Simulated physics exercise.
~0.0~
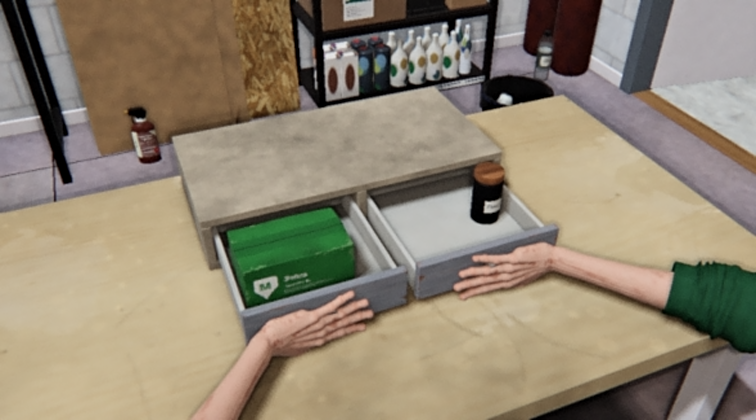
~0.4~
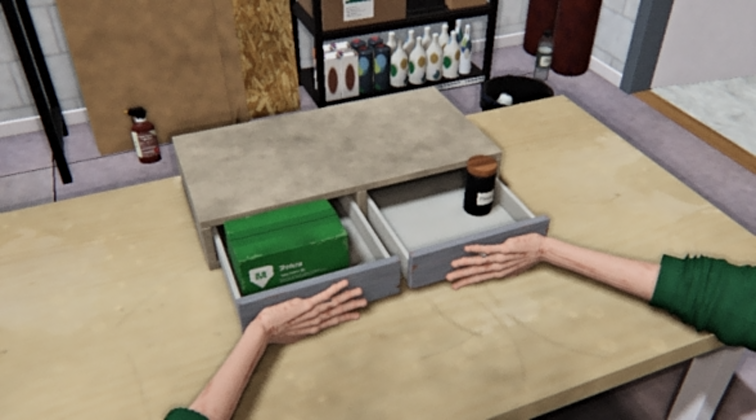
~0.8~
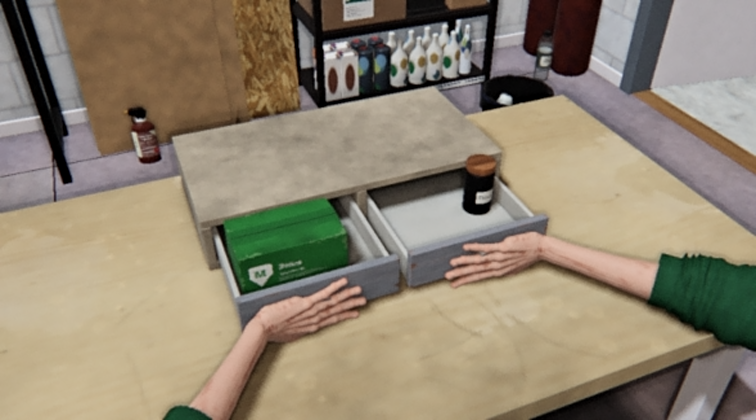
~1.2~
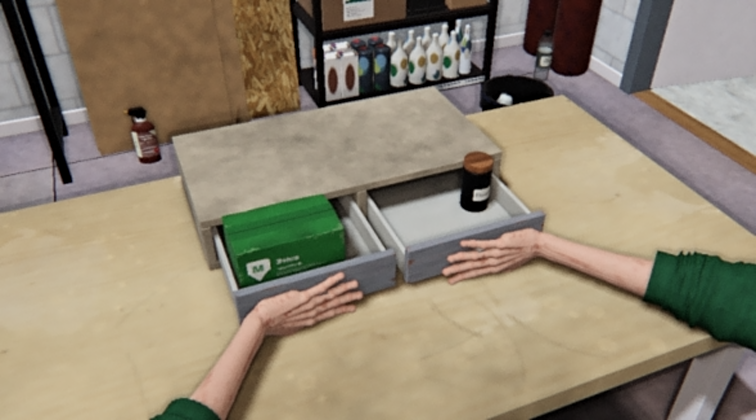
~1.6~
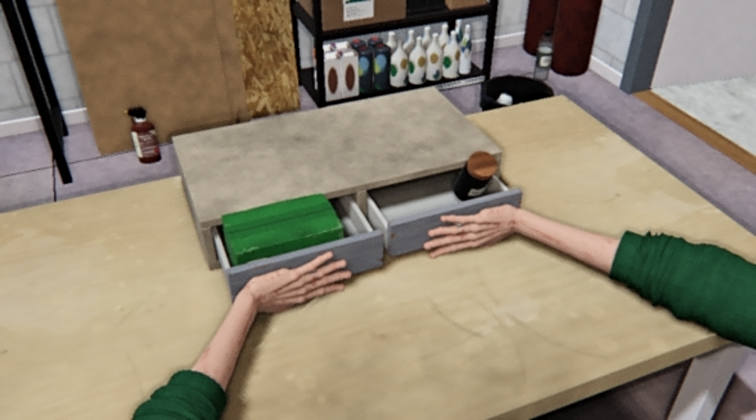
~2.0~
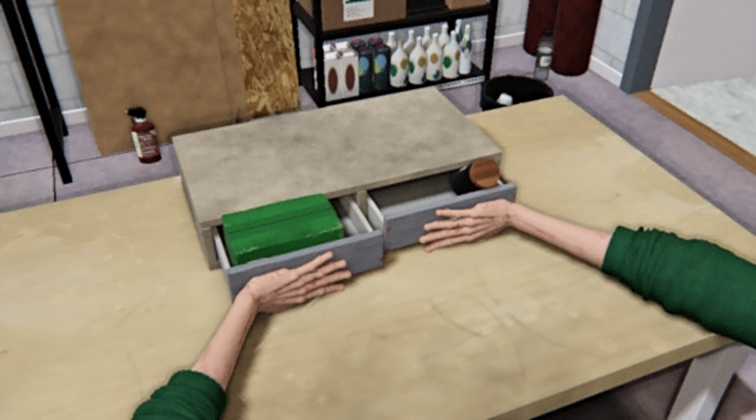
On a wooden workshop table, two hands pushed in both open drawers of a small chest, one holding a green box and the other a black jar, until the jar tipped over and both drawers stopped, still partly open.
